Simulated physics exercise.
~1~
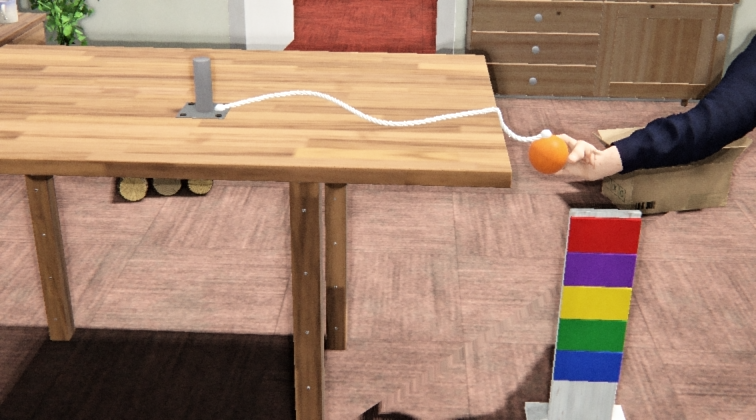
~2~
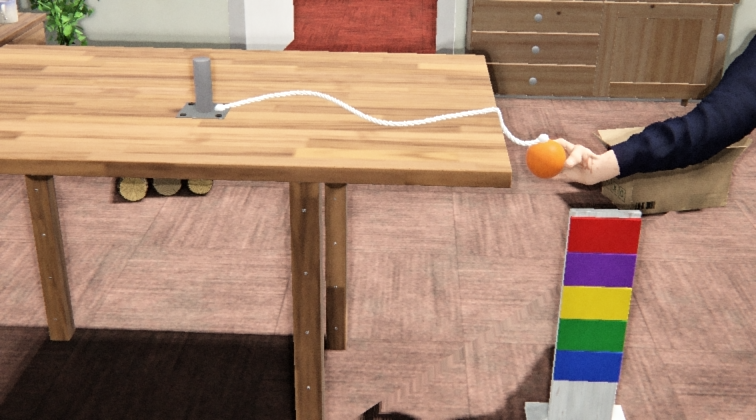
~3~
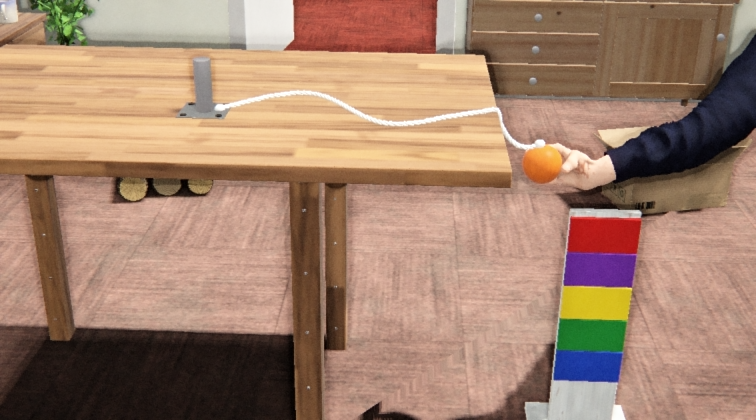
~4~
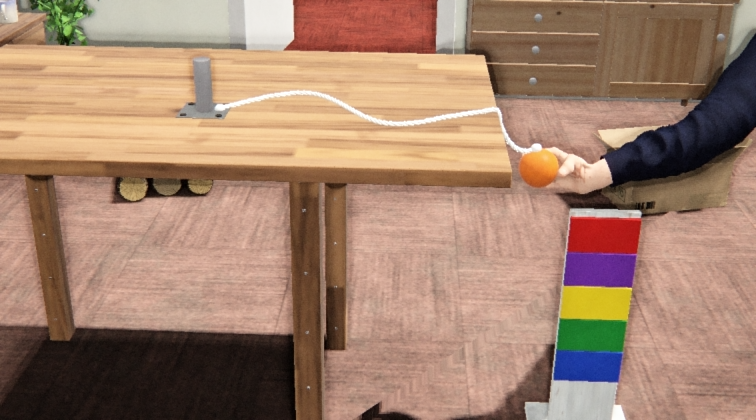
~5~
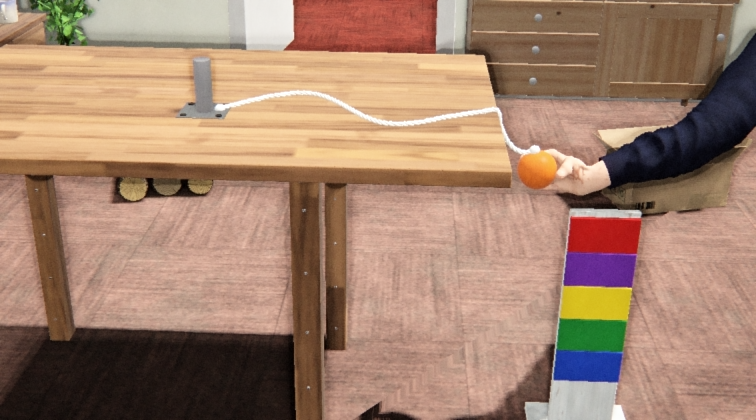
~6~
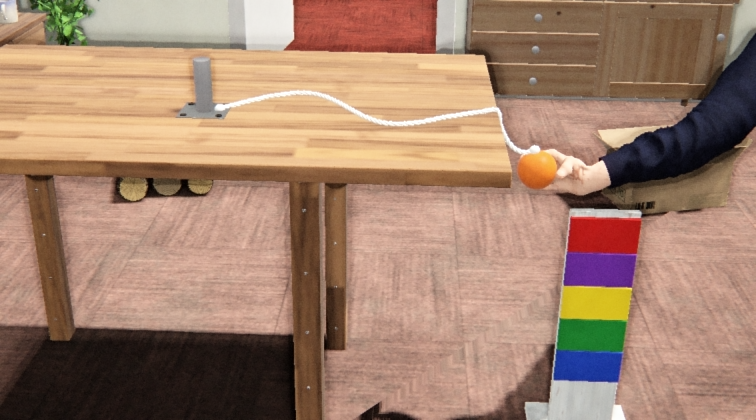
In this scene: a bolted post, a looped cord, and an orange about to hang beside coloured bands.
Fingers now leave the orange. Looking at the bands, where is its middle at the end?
Its middle is at the purple band.
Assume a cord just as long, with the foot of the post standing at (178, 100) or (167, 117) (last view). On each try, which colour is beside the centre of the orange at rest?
First try: Red; second try: Red.
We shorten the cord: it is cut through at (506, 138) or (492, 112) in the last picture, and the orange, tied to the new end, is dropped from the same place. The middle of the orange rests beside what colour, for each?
In order, the results are red and above them all.
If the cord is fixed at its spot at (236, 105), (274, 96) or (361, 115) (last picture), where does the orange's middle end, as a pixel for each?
Result per try (px, approx.): (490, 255); (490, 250); (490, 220).
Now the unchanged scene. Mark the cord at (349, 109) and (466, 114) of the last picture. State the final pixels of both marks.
Around (396, 109); the other one around (496, 151).
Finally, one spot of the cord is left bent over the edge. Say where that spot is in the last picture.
Look near (432, 120).
A little later, orange near (513, 253); level with purple.
Next, orange near (467, 261); level with purple.
When it is over, orange near (490, 262); level with purple. The purple one.
